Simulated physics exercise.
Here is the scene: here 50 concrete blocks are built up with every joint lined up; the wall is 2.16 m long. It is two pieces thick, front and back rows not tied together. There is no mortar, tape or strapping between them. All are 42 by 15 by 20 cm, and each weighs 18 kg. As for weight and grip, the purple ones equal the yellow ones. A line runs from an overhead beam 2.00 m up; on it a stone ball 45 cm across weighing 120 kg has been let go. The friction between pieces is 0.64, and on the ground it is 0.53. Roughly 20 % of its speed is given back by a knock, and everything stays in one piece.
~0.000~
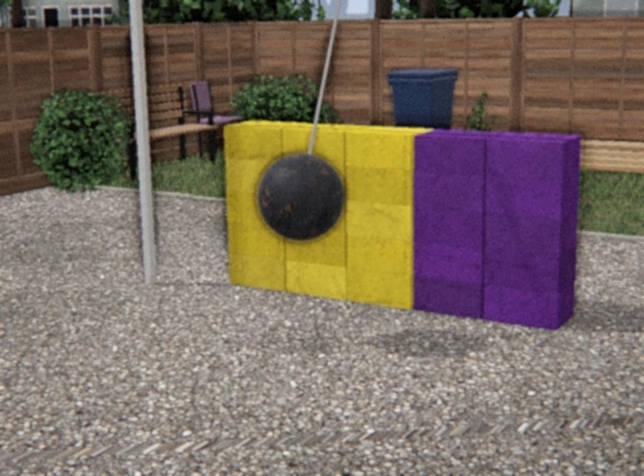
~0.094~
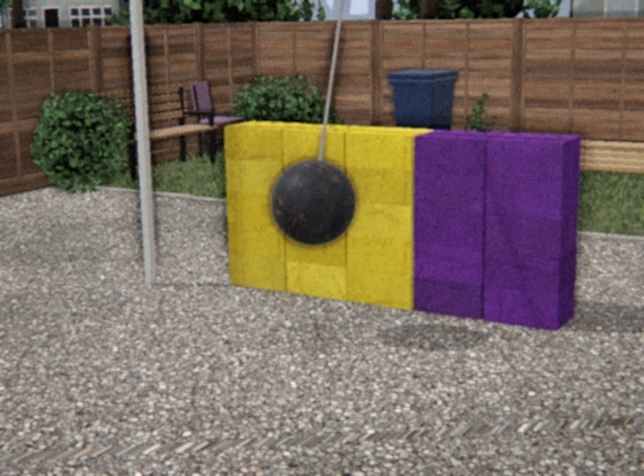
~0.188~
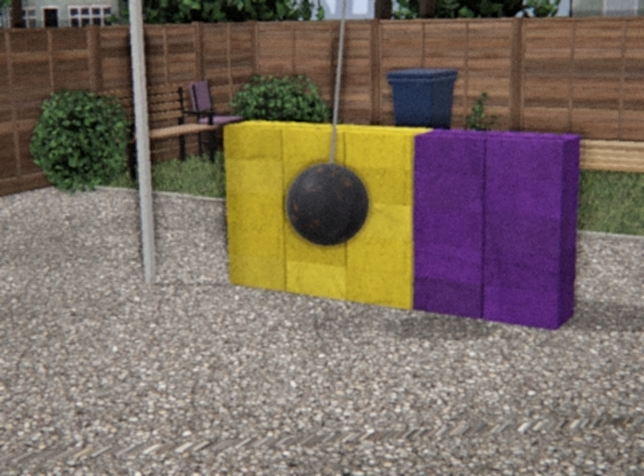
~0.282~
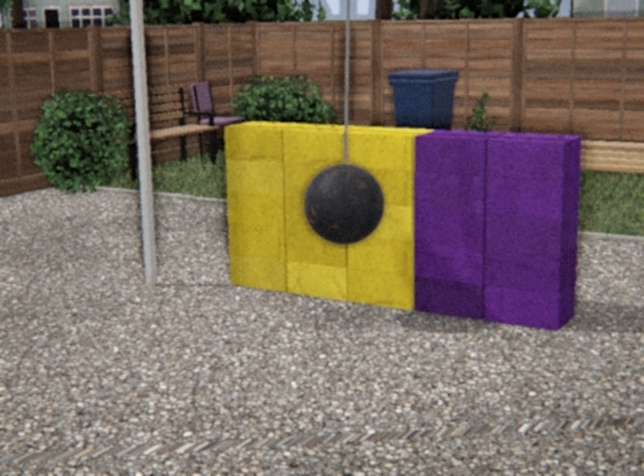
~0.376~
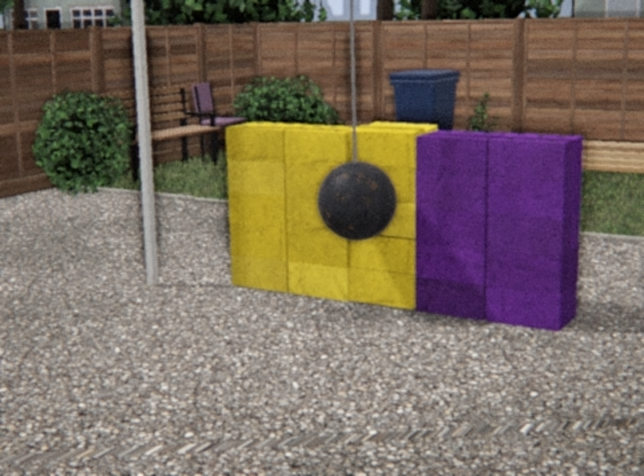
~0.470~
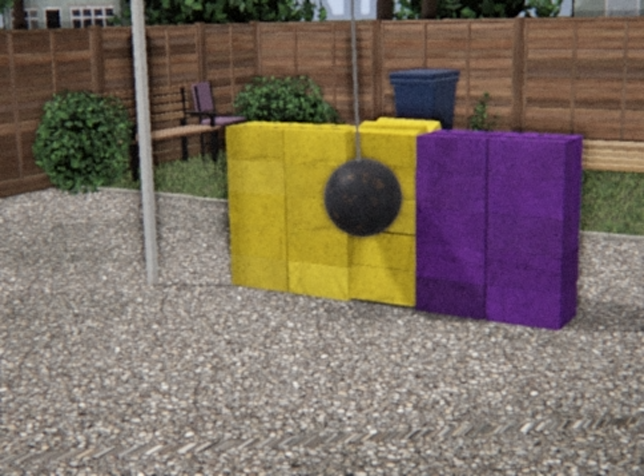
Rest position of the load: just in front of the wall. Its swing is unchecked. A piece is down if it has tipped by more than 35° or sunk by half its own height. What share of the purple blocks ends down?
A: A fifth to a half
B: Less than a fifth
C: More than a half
(B) Less than a fifth.
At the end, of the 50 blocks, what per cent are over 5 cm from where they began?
20 percent of them have shifted.
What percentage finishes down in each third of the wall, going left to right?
0, 100 and 0 per cent, from left to right.
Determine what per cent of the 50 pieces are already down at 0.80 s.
At that instant, 15 percent.
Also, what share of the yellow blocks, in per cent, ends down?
For yellow, it's 30 per cent down at the end.
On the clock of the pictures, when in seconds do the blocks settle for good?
Close to 2.0 s.
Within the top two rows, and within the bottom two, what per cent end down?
For the top it's 20 in a hundred, for the bottom 20 in a hundred.
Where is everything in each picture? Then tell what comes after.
In the first picture (places mark the middle of the side facing us), ball (304, 191) line 23° before plumb; top purple block (448, 155); top yellow block (252, 144); nothing disturbed.
Ball (316, 199) line 18° before plumb; top purple block (448, 156), in the second picture.
Ball (330, 205) line 11° before plumb; top purple block (448, 155), in the third picture.
Ball (347, 209) line 4° before plumb; top purple block (449, 156), in the fourth picture.
Ball (361, 210) line 2° past plumb; top purple block (450, 156); steepest lean 8°, the block at (400, 127); 10 disturbed, none down, in the fifth picture.
Ball (368, 210) line 5° past plumb; top purple block (450, 156); top yellow block (254, 145); 10 disturbed, none down, in the sixth picture.
After 0.60 s, line 7° past plumb; none of the 20 purple blocks down (1 of 50 in all colours); top purple block unmoved.
After 0.80 s, line 8° past plumb; none of the 20 purple blocks down (7 of 50 in all colours); top purple block unmoved.
After 1.16 s, line 3° past plumb; none of the 20 purple blocks down (10 of 50 in all colours); top purple block unmoved.
At rest (2.4 s), line 1° before plumb; none of the 20 purple blocks down (10 of 50 in all colours); top purple block unmoved; top yellow block unmoved. That is 0 per cent. As the last picture would show them, middles, top purple block near (457, 154), top yellow block near (261, 143).
